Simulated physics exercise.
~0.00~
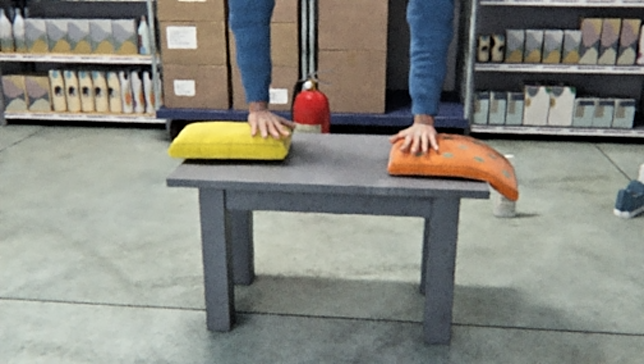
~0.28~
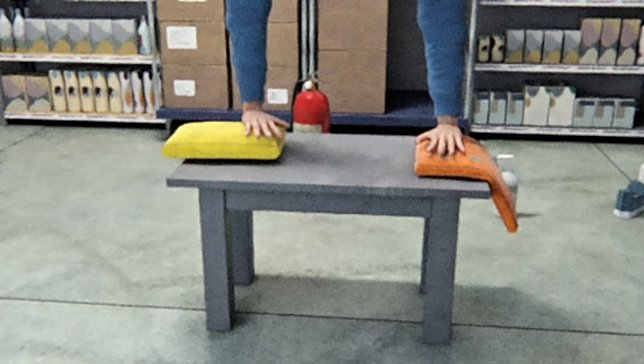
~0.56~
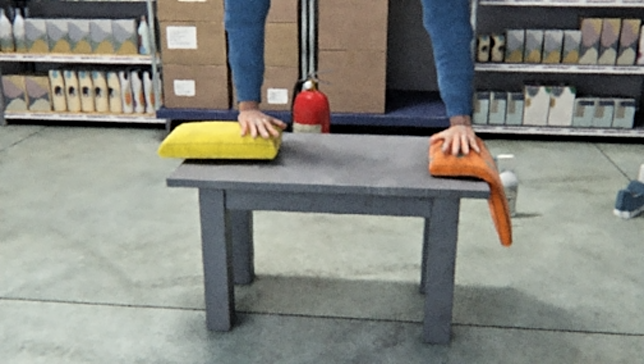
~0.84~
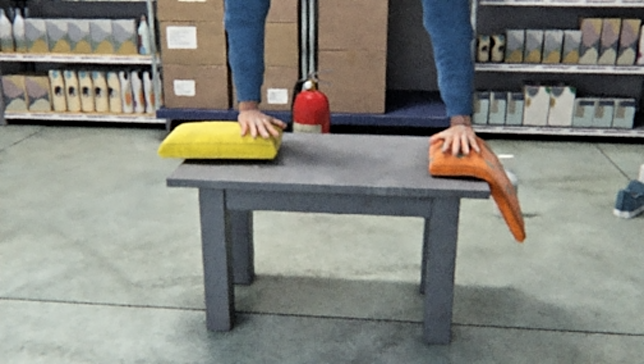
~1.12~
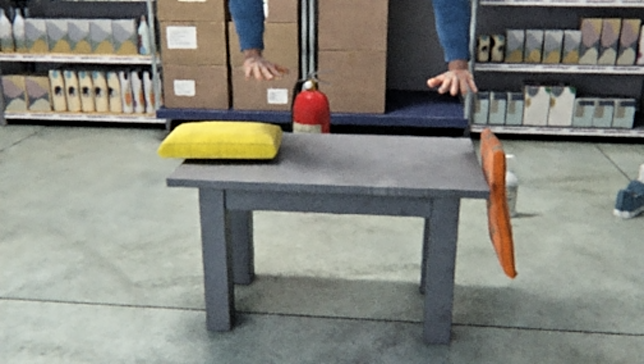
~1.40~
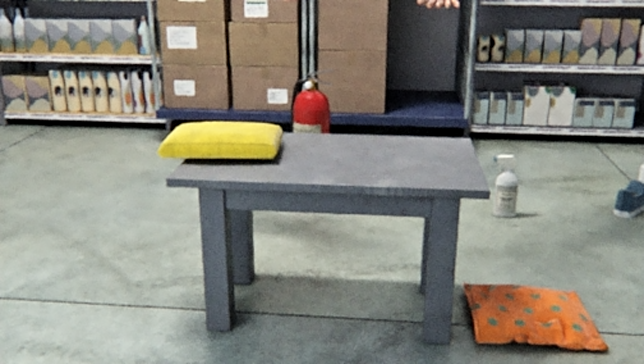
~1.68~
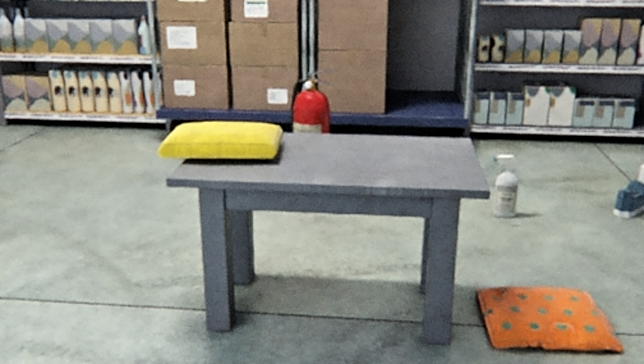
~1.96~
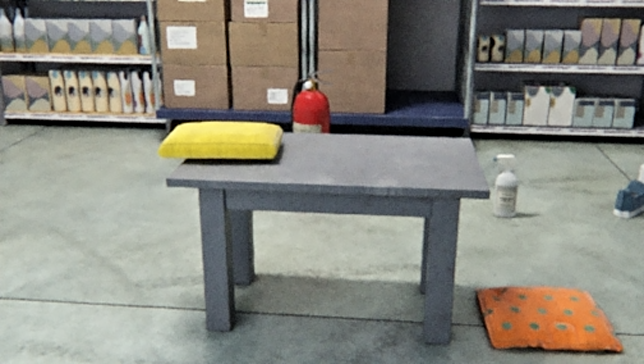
The clip shows two hands pressing a yellow sack and an orange pad on a gray bench, sliding them outward toward opposite ends. The hands lift away, and the orange pad slips off the right end onto the floor, while the yellow sack stays on top.
